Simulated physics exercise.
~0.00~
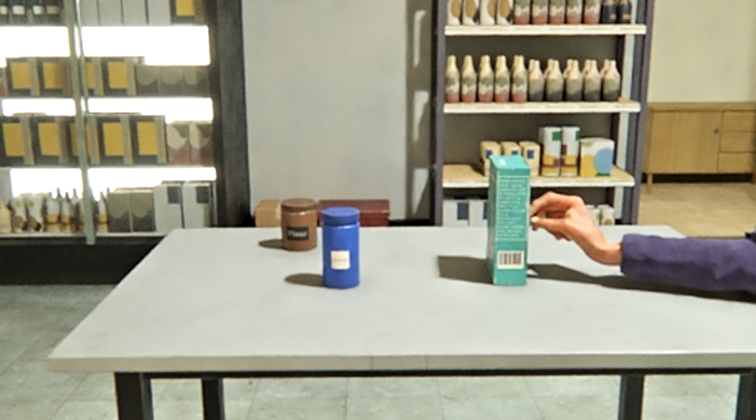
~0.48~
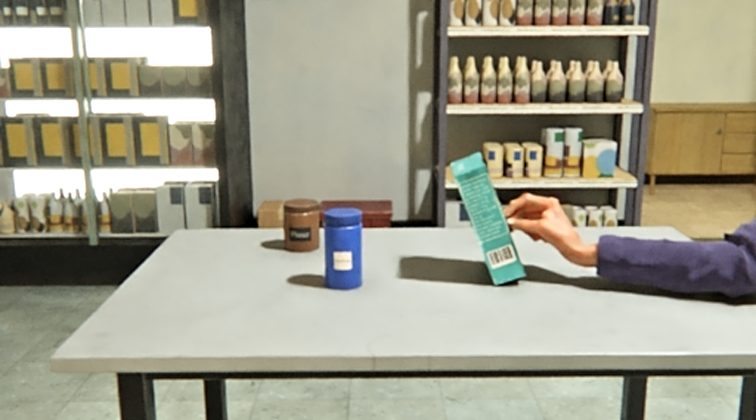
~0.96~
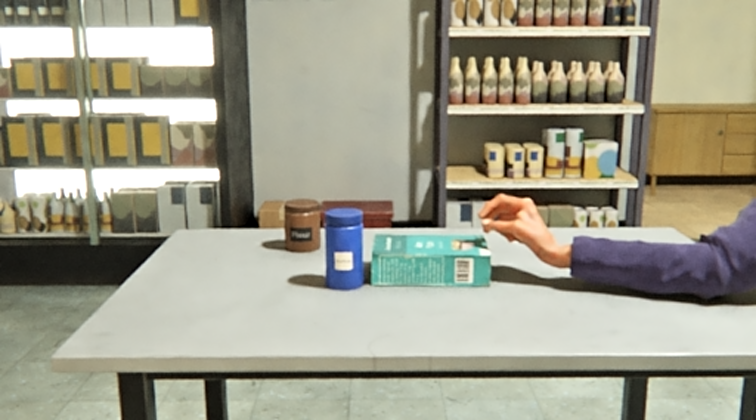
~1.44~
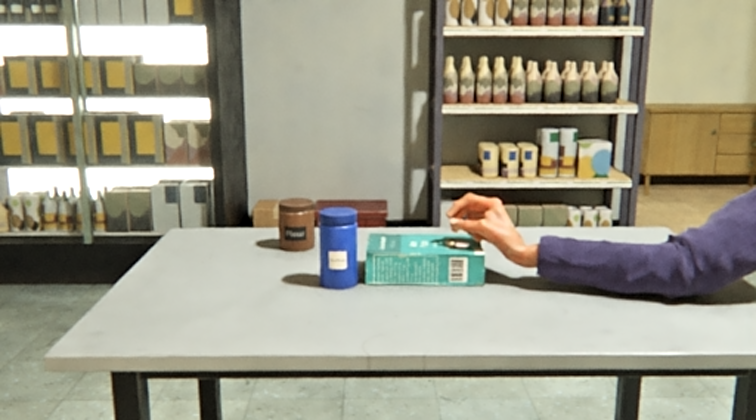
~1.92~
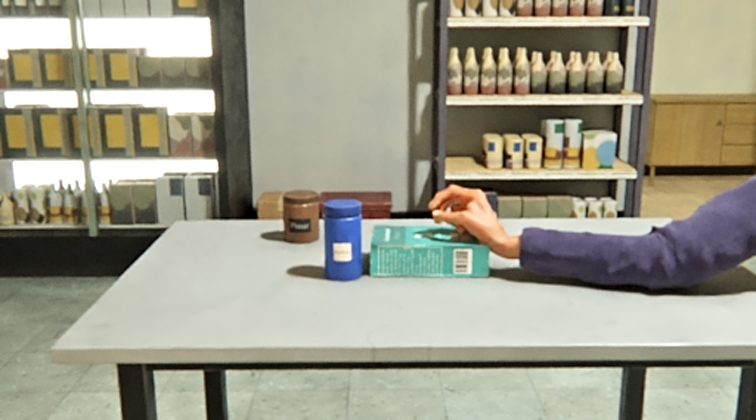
A hand in a purple sleeve pushed a tall turquoise packet to the left until it tipped over onto its side on the table, ending up lying beside the blue jar, while that jar and the brown one behind it stayed standing.
